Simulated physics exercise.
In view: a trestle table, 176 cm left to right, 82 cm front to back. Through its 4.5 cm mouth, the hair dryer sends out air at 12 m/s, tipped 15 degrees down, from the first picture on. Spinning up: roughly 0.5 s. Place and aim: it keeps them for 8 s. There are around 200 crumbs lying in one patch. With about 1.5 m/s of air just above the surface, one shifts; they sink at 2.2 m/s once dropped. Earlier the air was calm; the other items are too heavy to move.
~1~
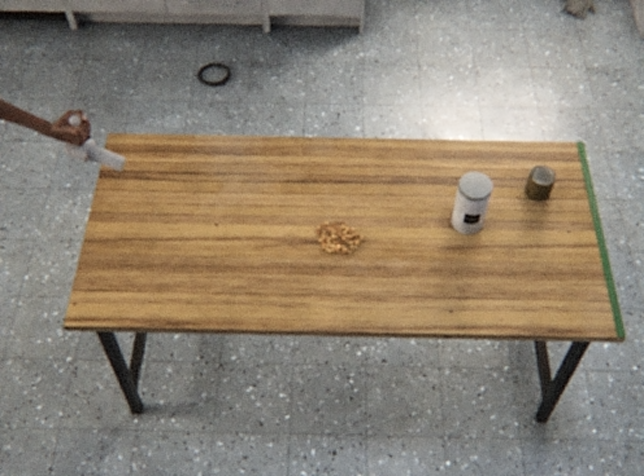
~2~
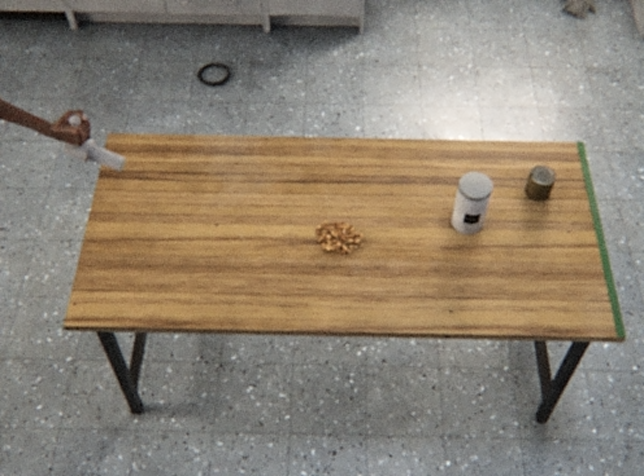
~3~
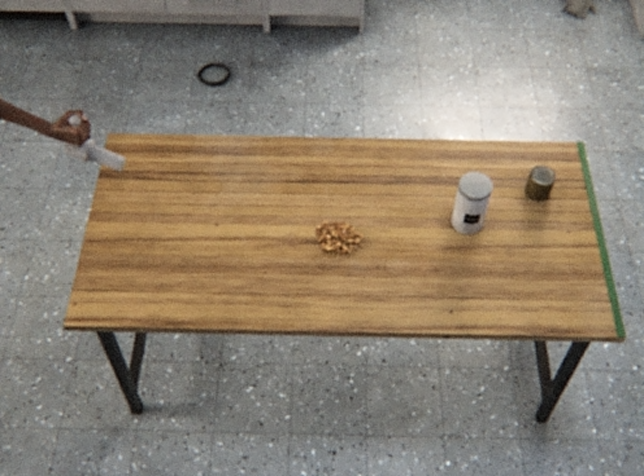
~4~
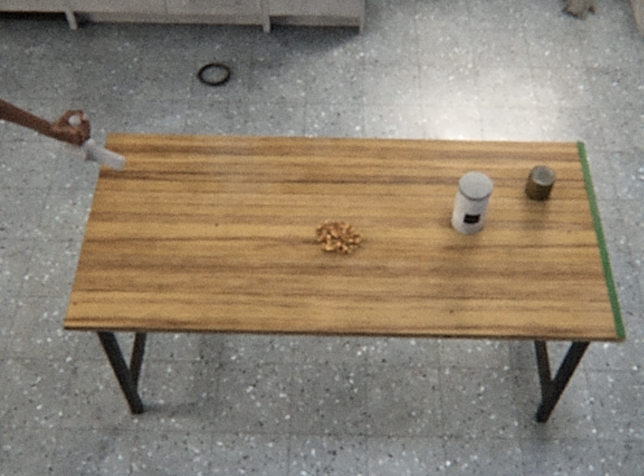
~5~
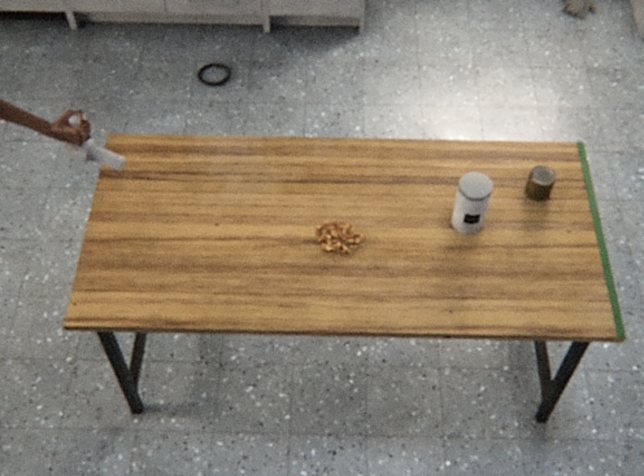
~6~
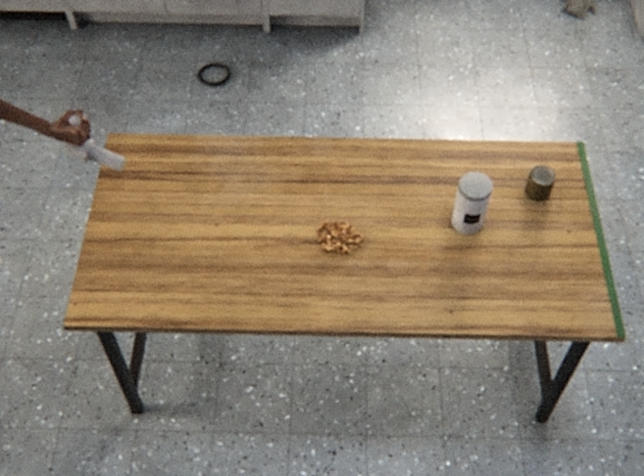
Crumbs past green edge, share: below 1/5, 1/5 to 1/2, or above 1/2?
Above 1/2.
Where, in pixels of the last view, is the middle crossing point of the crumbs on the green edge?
Median crossing, approx. (618, 302).
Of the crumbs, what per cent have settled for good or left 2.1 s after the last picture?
Roughly 100 % of them.
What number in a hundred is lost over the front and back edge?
I'd guess close to 25 percent front and near 0 percent back.
Then, 1.2 s after the last picture the count stands so, 74 % are over the green edge.
Then, 2.1 s after the last picture the count stands so, 76 % are over the green edge.
Then, 4.0 s after the last picture the count stands so, 76 % are over the green edge.
Then, 7.6 s after the last picture, at the end, 76 % are over the green edge.
